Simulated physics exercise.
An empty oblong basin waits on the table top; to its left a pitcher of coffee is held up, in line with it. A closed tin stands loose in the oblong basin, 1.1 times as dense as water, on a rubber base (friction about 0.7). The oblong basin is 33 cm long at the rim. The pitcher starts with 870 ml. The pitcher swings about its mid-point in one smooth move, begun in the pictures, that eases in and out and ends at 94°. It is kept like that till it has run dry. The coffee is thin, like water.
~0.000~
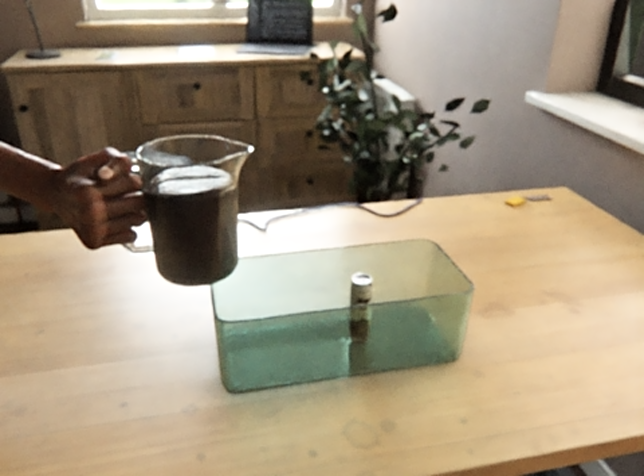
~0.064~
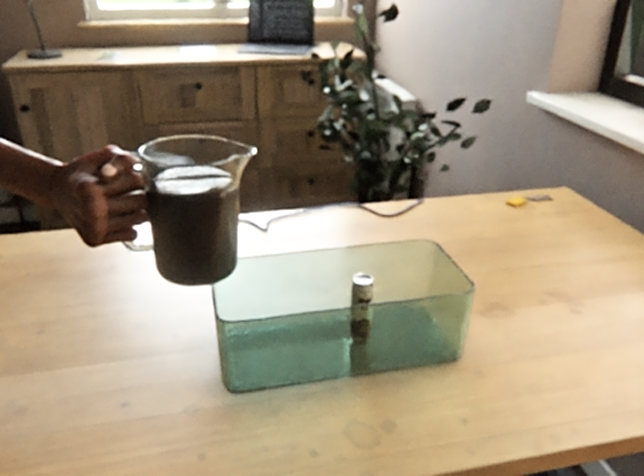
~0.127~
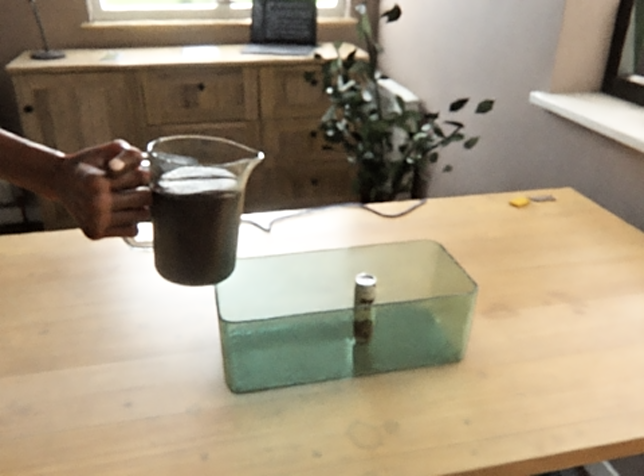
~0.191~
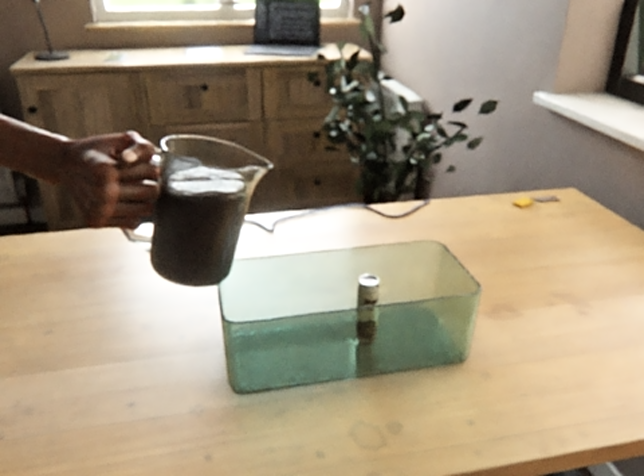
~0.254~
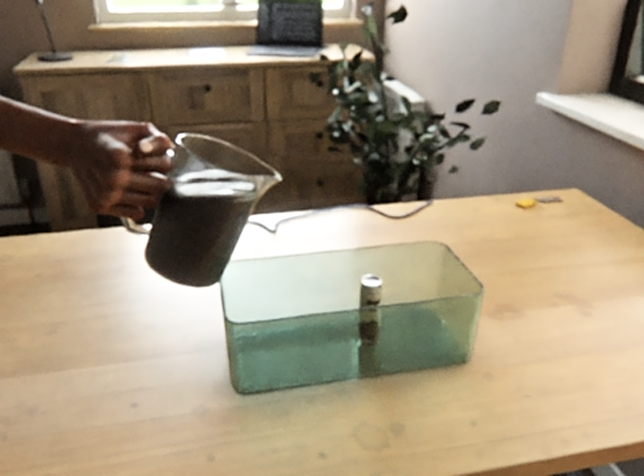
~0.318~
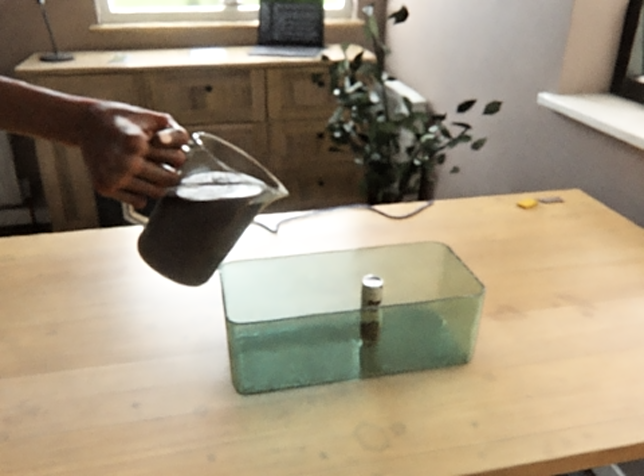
A hand held a glass pitcher of dark coffee above a wooden table, left of a greenish oblong basin with a small tin standing in it, then smoothly tilted the pitcher rightward toward the basin.
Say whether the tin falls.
The tin stays up.
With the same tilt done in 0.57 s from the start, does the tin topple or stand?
The tin remains upright.
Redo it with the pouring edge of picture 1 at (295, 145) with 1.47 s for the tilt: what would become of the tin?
Then it topples.
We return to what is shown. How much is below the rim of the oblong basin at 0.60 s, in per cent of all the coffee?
About 10 per cent.
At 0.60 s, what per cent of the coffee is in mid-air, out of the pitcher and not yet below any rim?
Near 14 in a hundred.
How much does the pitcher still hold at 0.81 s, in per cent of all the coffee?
Near 38 in a hundred.
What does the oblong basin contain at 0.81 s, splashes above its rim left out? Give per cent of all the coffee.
About 48 per cent.
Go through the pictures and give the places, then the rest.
In the first frame, it leans 0°; its right rim is at (252, 148); the coffee meets the walls at (145, 183) and (234, 177); the oblong basin's rim runs from (211, 291) to (453, 264); the tin's top is at (362, 282).
In the second frame, it leans 2°; its right rim is at (255, 149); the coffee meets the walls at (148, 182) and (235, 177).
In the third frame, it leans 6°; its right rim is at (263, 155); the coffee meets the walls at (152, 182) and (242, 178).
In the fourth frame, it leans 14°; its right rim is at (273, 164); the coffee meets the walls at (160, 186) and (250, 180).
In the fifth frame, it leans 24°; its right rim is at (282, 177); the coffee meets the walls at (158, 206) and (261, 183).
In the sixth frame, it leans 35°; its right rim is at (288, 192); the coffee meets the walls at (153, 215) and (276, 187).
By 0.60 s the tilt is 84° and 77 per cent is still to pour; the tin stands where it began.
By 0.81 s the tilt is 94° and 37 per cent is still to pour; the tin stands where it began.
By 1.02 s the tilt is 94° and 14 per cent is still to pour; the tin stands where it began.
By 1.26 s the tilt is 94° and 5 per cent is still to pour; the tin stands where it began.
At rest the tin stands where it began.
